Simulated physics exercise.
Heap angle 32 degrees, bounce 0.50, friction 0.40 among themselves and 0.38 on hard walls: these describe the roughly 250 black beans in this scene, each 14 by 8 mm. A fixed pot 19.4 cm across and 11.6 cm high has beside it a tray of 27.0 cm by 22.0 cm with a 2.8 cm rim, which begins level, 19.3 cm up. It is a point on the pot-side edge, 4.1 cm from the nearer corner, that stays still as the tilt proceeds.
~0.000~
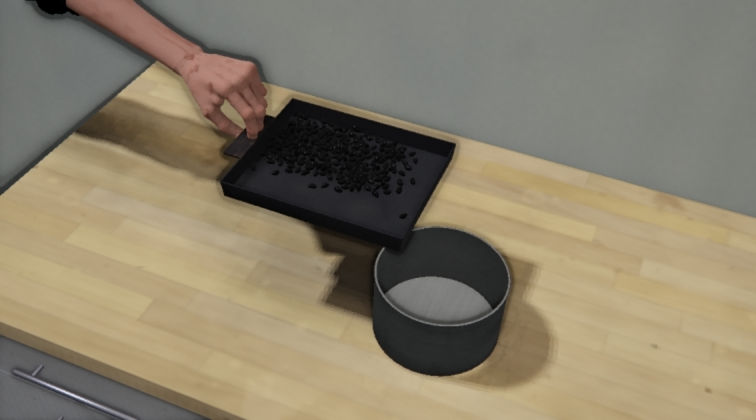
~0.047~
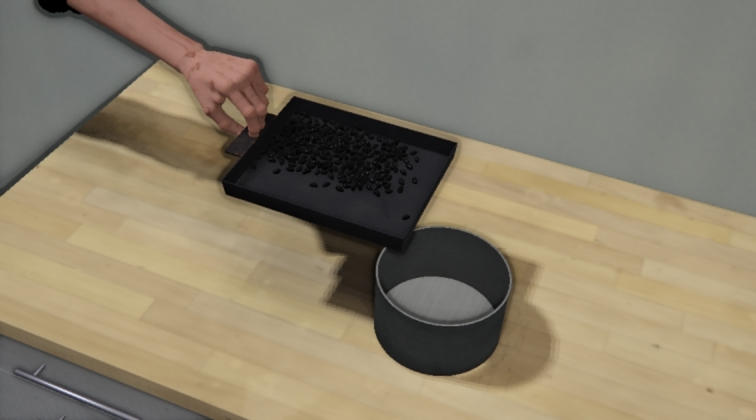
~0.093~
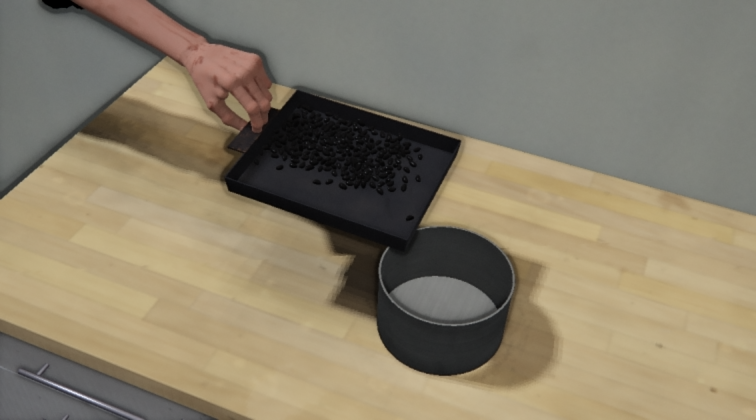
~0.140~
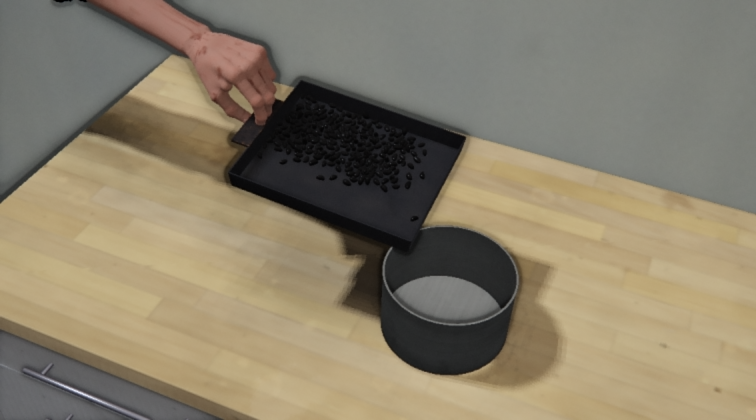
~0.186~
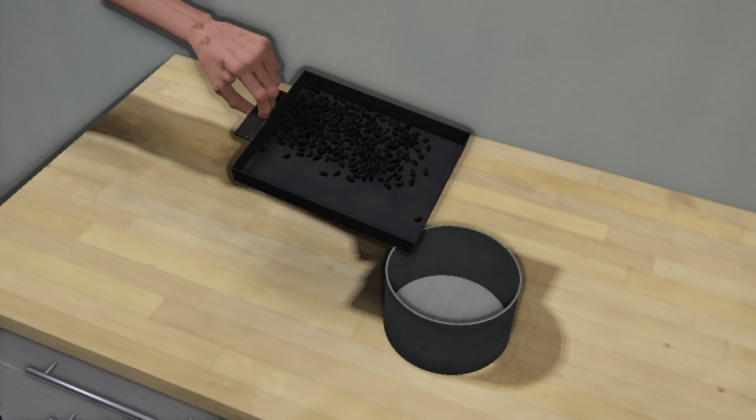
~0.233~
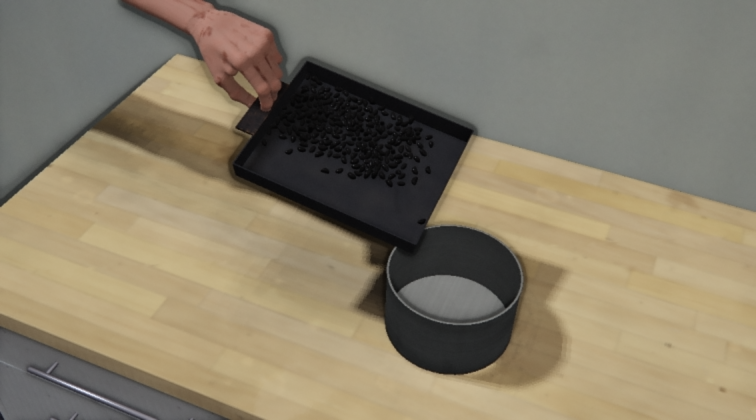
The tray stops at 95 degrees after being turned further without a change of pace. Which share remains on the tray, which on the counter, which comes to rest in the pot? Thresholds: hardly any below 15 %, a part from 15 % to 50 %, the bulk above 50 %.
Result: Tray: A little; counter: A fair amount; pot: The main mass.
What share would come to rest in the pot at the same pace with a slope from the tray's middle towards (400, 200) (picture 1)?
My best guess is some 65 per cent.
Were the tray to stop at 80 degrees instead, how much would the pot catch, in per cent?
It would be near 55 per cent.
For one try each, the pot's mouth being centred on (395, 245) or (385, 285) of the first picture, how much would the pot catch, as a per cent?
Some 5 and 95 per cent.
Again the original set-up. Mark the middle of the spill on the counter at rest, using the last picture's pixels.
Look close to (421, 411) in the last picture.
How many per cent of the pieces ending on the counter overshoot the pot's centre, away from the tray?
Some 50 per cent.
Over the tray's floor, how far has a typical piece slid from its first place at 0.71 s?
By then it sits near 14 cm from where it began.
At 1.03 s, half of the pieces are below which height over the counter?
Roughly 20 cm above the counter.
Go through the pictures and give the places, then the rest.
Tray tilt 0 degrees, front corners at (223, 181) and (401, 237); middle of the pieces at (336, 153); pot at (442, 273), in the first picture.
Tray tilt 1 degrees, front corners at (224, 180) and (402, 237); middle of the pieces at (337, 152), in the second picture.
Tray tilt 3 degrees, front corners at (227, 176) and (406, 238); middle of the pieces at (340, 148), in the third picture.
Tray tilt 6 degrees, front corners at (231, 172) and (410, 239), lowest corner right front; middle of the pieces at (344, 142), in the fourth picture.
Tray tilt 10 degrees, front corners at (234, 167) and (413, 241), lowest corner right front; middle of the pieces at (348, 136), in the fifth picture.
Tray tilt 14 degrees, front corners at (236, 163) and (415, 242), lowest corner right front; middle of the pieces at (350, 130); pot at (455, 272). Its pace works out near 80 degrees a second, in the sixth picture.
Then, at 0.71 s, tilt 53 degrees; the tray holds 100 %, the pot 0 %.
After 1.03 s, tilt 79 degrees; the tray holds 60 %, the pot 15 %.
After 1.44 s, tilt 95 degrees; the tray holds 10 %, the pot 55 %.
At rest (2.6 s), tray 0 %, counter 30 %, pot 65 %.
